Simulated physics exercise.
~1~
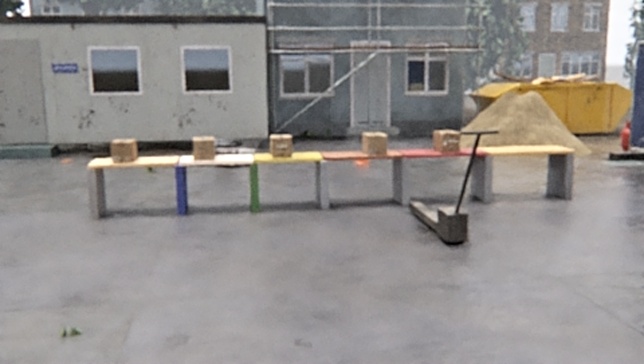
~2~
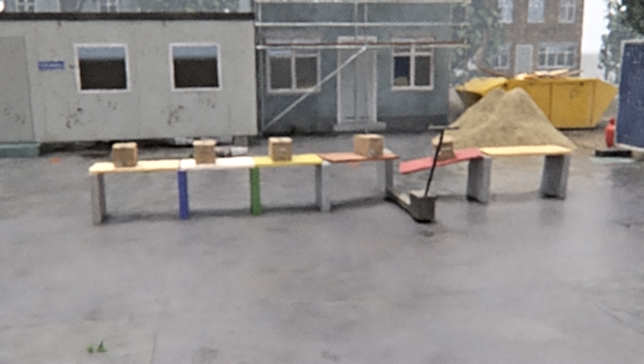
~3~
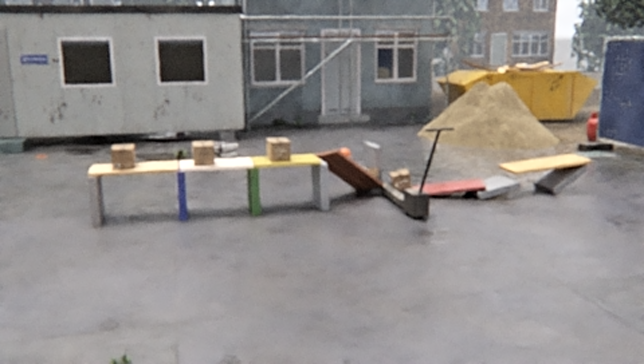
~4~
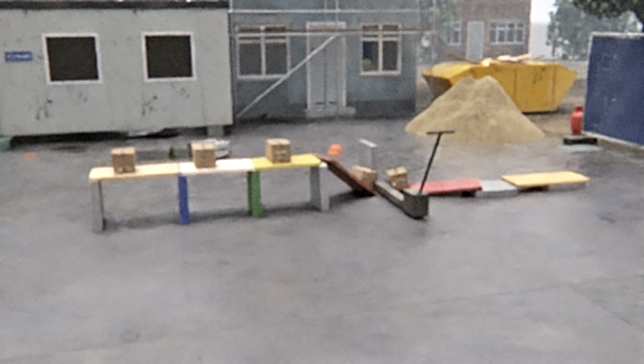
A long row of board-topped uprights losing its right half as a jack pushes in, boards dropping, left spans still standing.
